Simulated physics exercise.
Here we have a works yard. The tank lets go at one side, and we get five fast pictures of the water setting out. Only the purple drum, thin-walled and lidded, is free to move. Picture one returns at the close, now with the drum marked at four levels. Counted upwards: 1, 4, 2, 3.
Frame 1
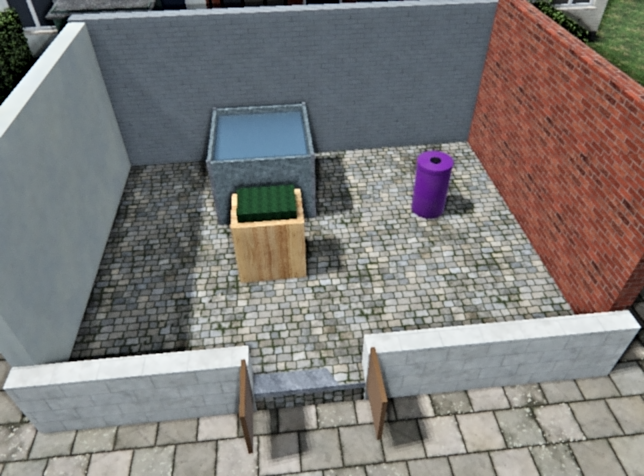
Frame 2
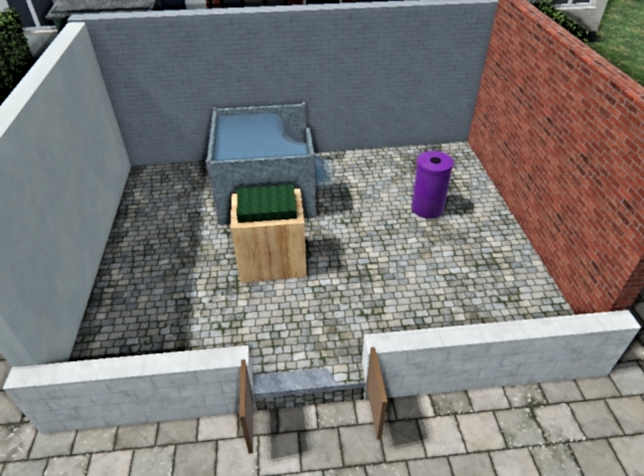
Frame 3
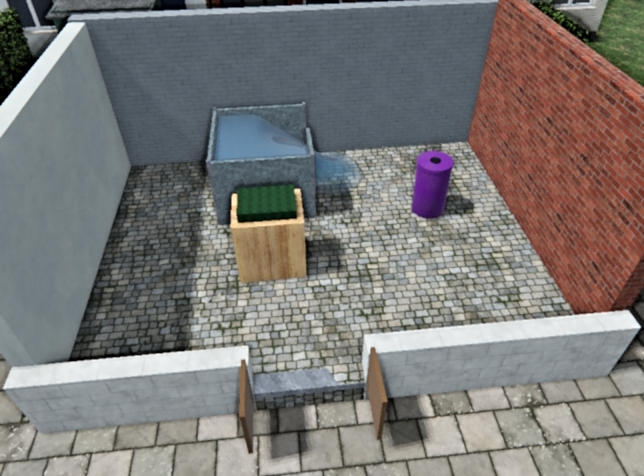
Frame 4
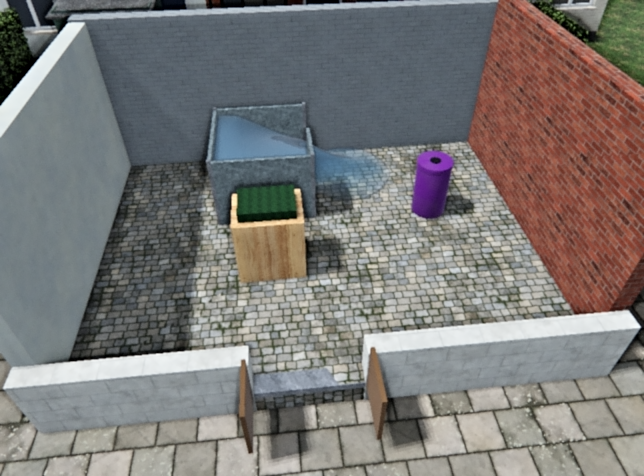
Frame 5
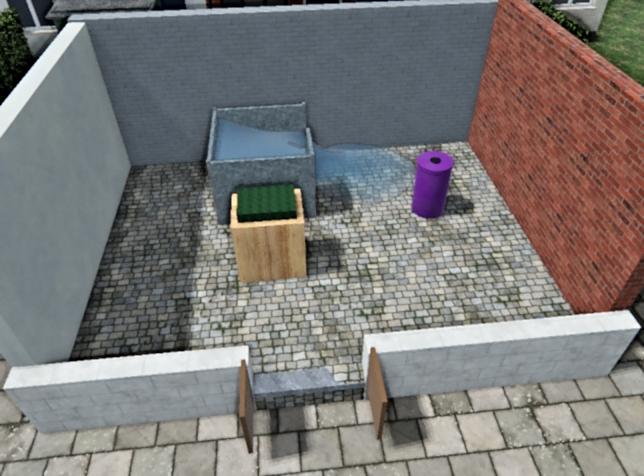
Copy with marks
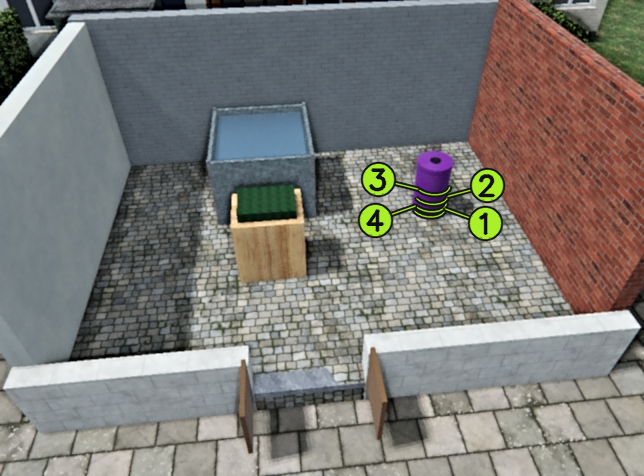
Water pours from the stone tank and spreads right across the cobbles toward the purple drum.
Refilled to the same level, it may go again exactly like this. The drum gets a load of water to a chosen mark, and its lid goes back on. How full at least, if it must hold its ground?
Level 2.
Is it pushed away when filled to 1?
Yes.
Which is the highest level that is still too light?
That is level 4.
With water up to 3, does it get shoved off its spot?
No, not at all.
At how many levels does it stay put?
Two of them.
On the marked copy, 1 at (432, 217); 2 at (435, 204); 3 at (437, 194); 4 at (433, 211); from the bottom up 1, 4, 2, 3.
If 1 is chosen, it is pushed about 9 times its own width away.
If 2 is chosen, it does not move.
If 3 is chosen, it does not move.
If 4 is chosen, it is pushed about its own width away.
